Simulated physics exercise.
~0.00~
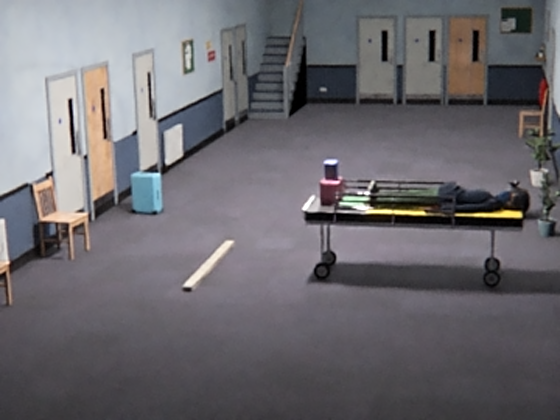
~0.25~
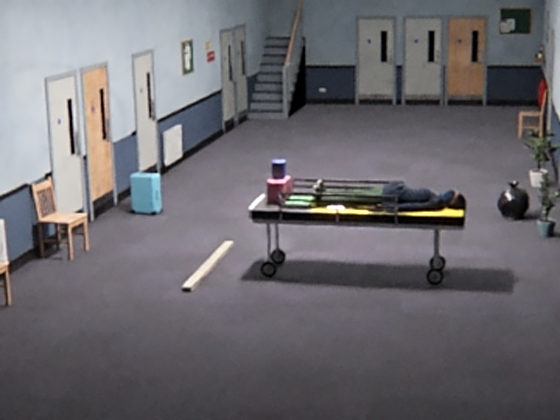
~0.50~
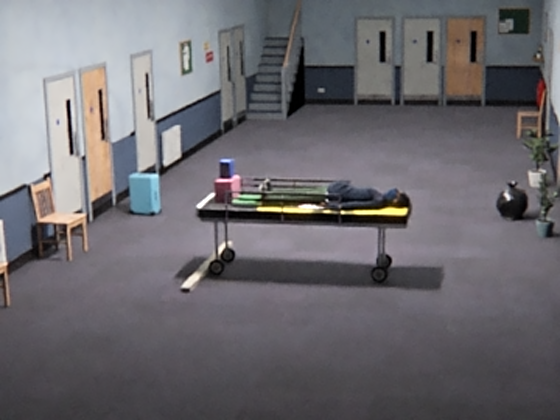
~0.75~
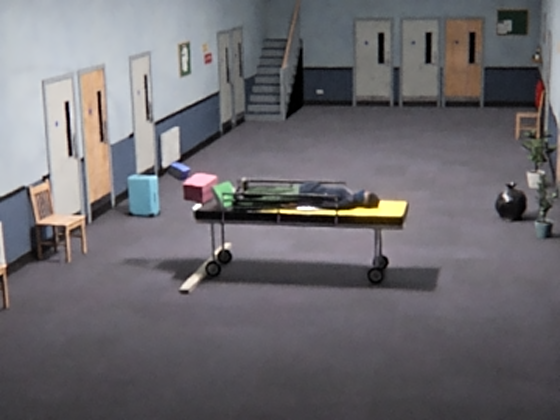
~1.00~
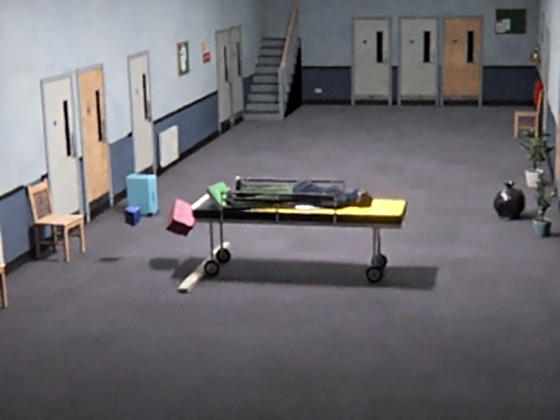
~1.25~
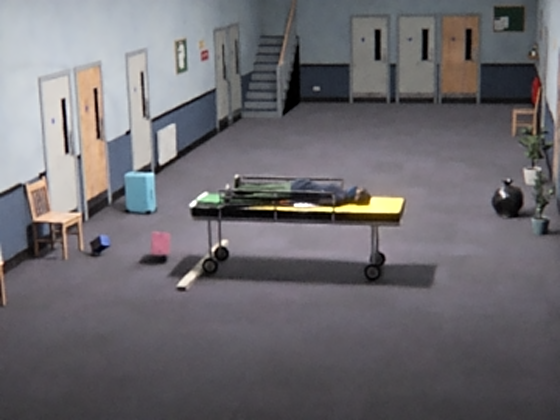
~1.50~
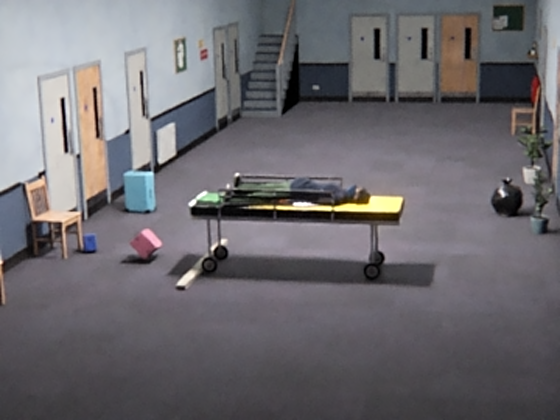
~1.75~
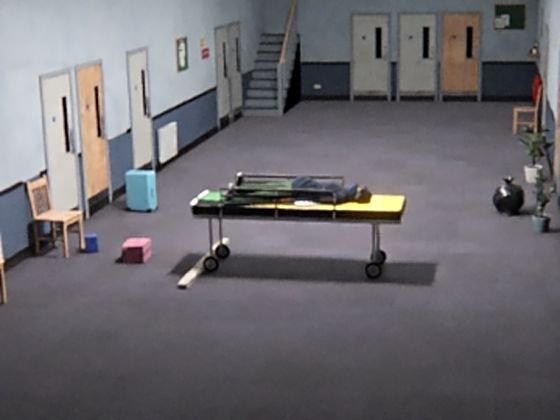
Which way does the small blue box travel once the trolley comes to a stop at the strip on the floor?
The blue box travels to the left, flying off the left end of the trolley and dropping to the floor near the chair.
To begin with, a trolley with a limp person lying on its yellow and black top rolls left across a wide corridor, carrying a blue box, a pink box and a green folder at its left end. Its wheels reach a pale strip on the floor and it stops abruptly. The person slides a little further left, the green folder swings round, and both boxes tip and fly off the left end. They drop to the floor and tumble before settling near the wooden chair. The person and the folder remain on the stationary trolley.
